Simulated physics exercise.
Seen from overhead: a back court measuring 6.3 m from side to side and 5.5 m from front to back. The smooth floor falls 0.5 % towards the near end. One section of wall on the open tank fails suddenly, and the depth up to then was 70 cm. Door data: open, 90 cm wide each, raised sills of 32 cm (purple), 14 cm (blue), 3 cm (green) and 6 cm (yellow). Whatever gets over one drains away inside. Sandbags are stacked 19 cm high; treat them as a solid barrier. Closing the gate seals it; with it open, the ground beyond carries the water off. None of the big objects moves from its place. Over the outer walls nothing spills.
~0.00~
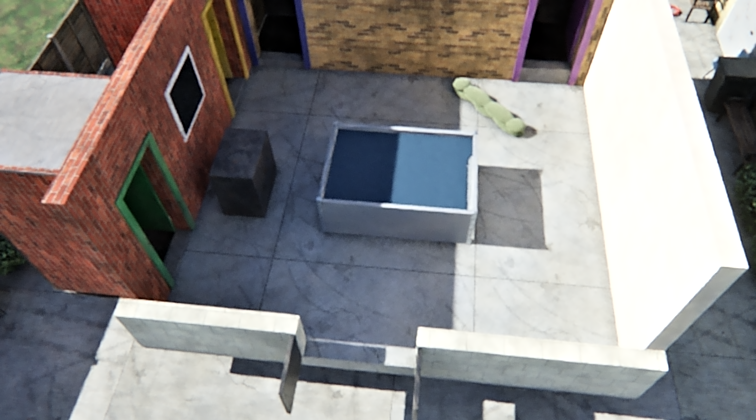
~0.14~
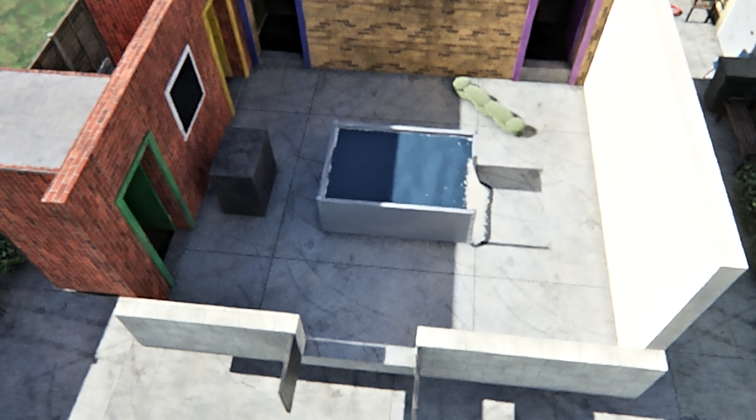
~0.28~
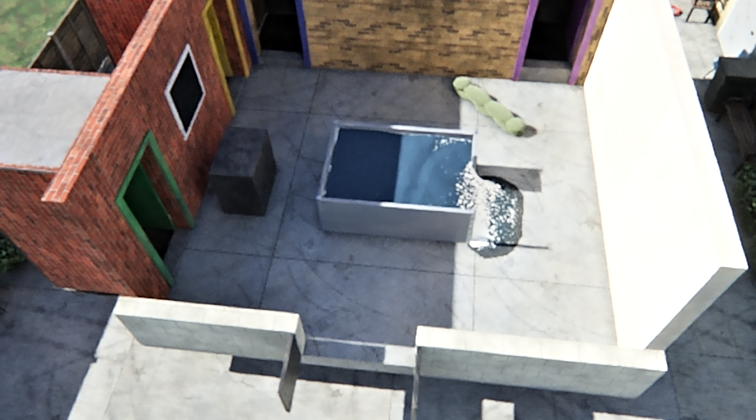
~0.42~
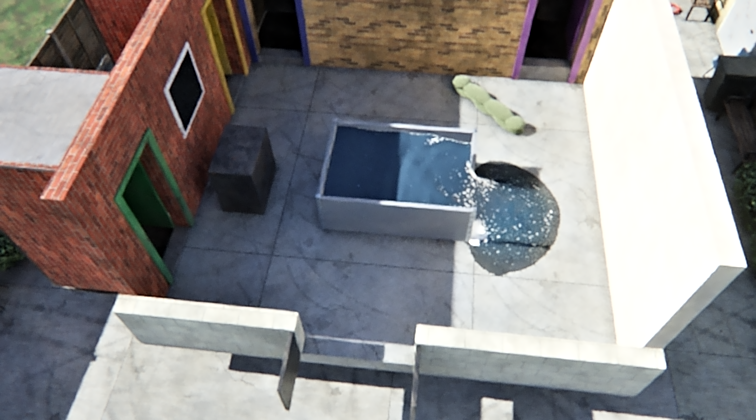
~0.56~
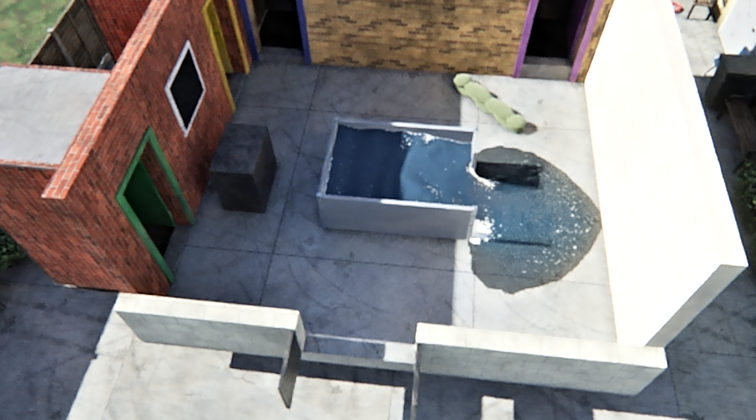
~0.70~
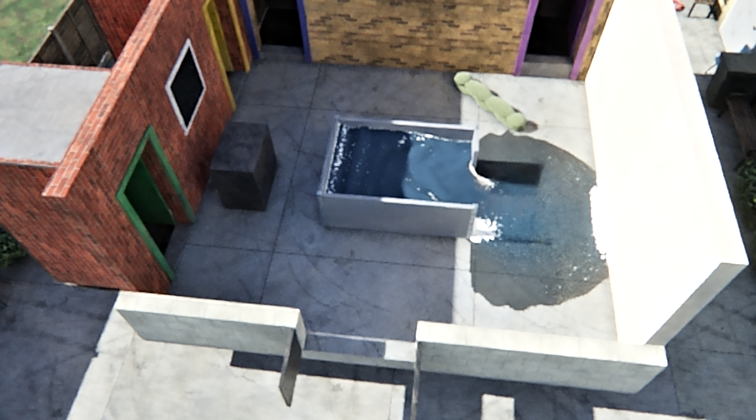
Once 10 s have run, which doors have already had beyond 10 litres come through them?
My prediction: At the purple door the limit will not be outstripped, at the blue door the limit will not be outstripped, at the green door the limit will be outstripped, at the yellow door the limit will not be outstripped.
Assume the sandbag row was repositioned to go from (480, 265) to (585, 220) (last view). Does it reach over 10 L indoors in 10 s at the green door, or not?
After that, green comes out too high.
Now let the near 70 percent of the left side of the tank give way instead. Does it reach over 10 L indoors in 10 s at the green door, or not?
Then the green door ends up out of bounds.
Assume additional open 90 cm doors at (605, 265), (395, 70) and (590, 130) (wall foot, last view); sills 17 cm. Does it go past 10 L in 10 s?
In turn: Past it, below, below.
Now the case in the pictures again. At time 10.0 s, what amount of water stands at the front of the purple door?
I'd say close to 8.5 cm.
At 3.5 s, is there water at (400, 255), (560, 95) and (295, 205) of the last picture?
Going in order, covered, then covered, then clear.
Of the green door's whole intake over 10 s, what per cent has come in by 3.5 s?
0 per cent, roughly.
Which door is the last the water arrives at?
Yellow.
After 1.4 s water covers 20 % of the floor and is deepest (38 cm) near (593, 227); purple door not reached, blue door not reached, green door not reached, yellow door not reached.
After 2.2 s water covers 25 % of the floor and is deepest (42 cm) near (609, 364); purple door 19 cm at the sill, 0 L in, blue door not reached, green door not reached, yellow door not reached.
After 3.5 s water covers 50 % of the floor and is deepest (29 cm) near (478, 74); purple door 19 cm at the sill, 0 L in, blue door not reached, green door not reached, yellow door not reached.
After 6.0 s water covers 85 % of the floor and is deepest (18 cm) near (573, 146); purple door 16 cm at the sill, 0 L in, blue door 1 cm at the sill, 0 L in, green door 13 cm at the sill, 59 L in, yellow door 5 cm at the sill, 0 L in.
After 10.0 s water covers 95 % of the floor and is deepest (12 cm) near (581, 361); purple door 8 cm at the sill, 0 L in, blue door 7 cm at the sill, 0 L in, green door 9 cm at the sill, 169 L in, yellow door 4 cm at the sill, 0 L in.
